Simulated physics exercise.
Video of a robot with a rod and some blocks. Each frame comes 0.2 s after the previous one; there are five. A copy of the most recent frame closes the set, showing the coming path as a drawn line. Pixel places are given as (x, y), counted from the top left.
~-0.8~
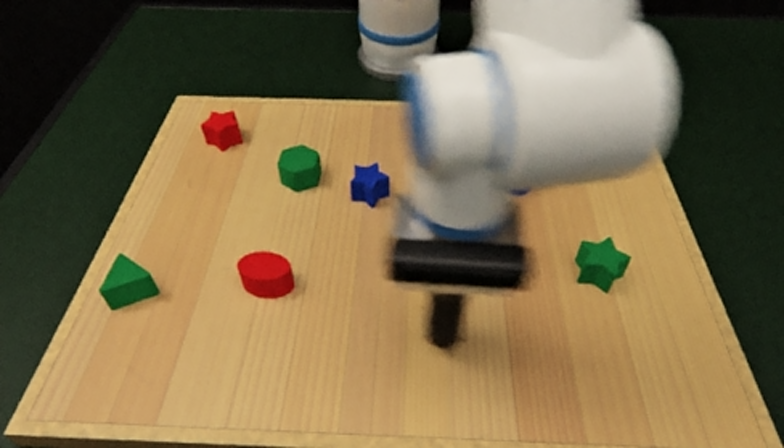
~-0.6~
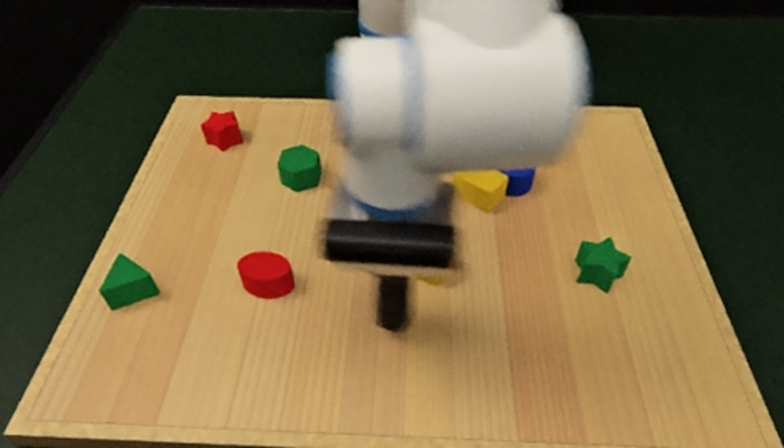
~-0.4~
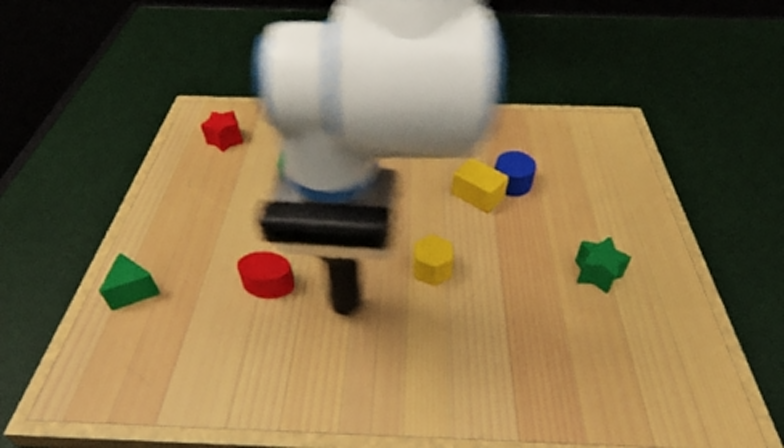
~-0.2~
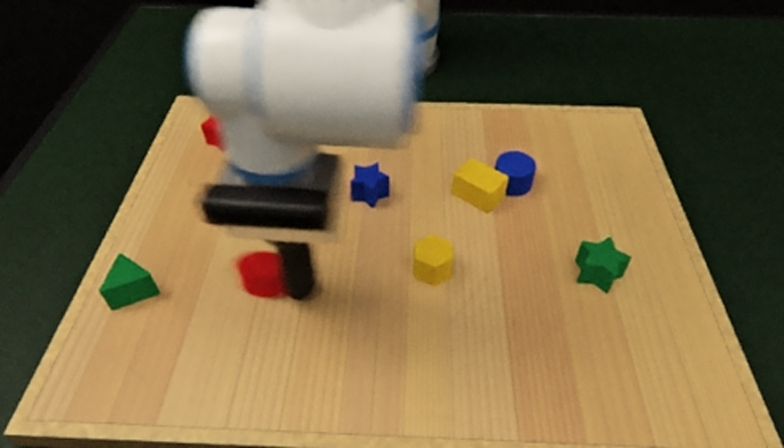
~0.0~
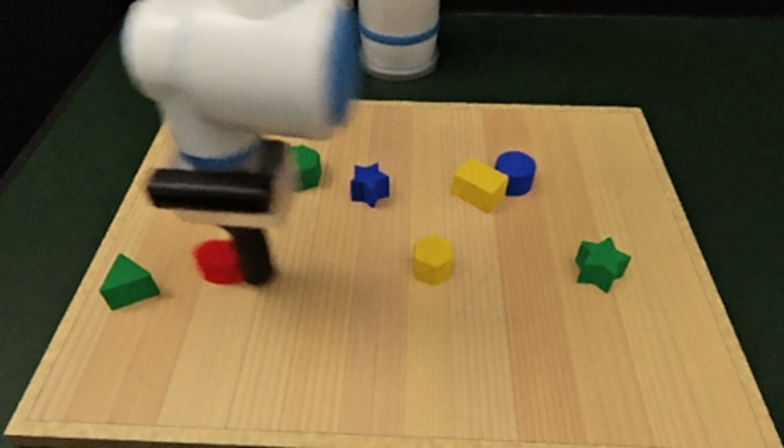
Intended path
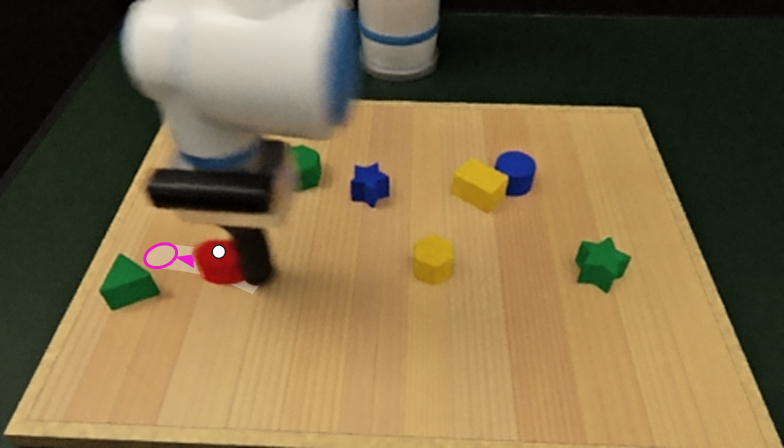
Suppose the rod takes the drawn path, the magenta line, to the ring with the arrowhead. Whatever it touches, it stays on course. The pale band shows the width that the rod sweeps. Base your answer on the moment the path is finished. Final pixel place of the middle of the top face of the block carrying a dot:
The middle of its upper face should be somewhere near (111, 240).
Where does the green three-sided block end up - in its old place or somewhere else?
The block in question stays where it was by the end.
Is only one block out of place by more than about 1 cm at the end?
That would be a yes.
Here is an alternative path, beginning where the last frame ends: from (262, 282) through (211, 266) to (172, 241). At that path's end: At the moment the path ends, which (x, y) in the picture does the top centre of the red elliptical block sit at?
At (124, 230).
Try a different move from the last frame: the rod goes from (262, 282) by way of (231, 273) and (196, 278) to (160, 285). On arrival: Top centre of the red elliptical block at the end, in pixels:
The top centre is at (139, 238).
Drawn move, from (262, 282) via (213, 264), ending at (161, 256); the dot is on the red elliptical block.
The first path, step by step. One third of the way, rod at (227, 261); red elliptical block at (184, 243), turned 15° anticlockwise.
Two thirds of the way, rod at (192, 252); red elliptical block at (147, 240), turned 30° anticlockwise.
At the end, rod at (157, 247); green three-sided block still; red elliptical block at (111, 240), turned 45° anticlockwise.
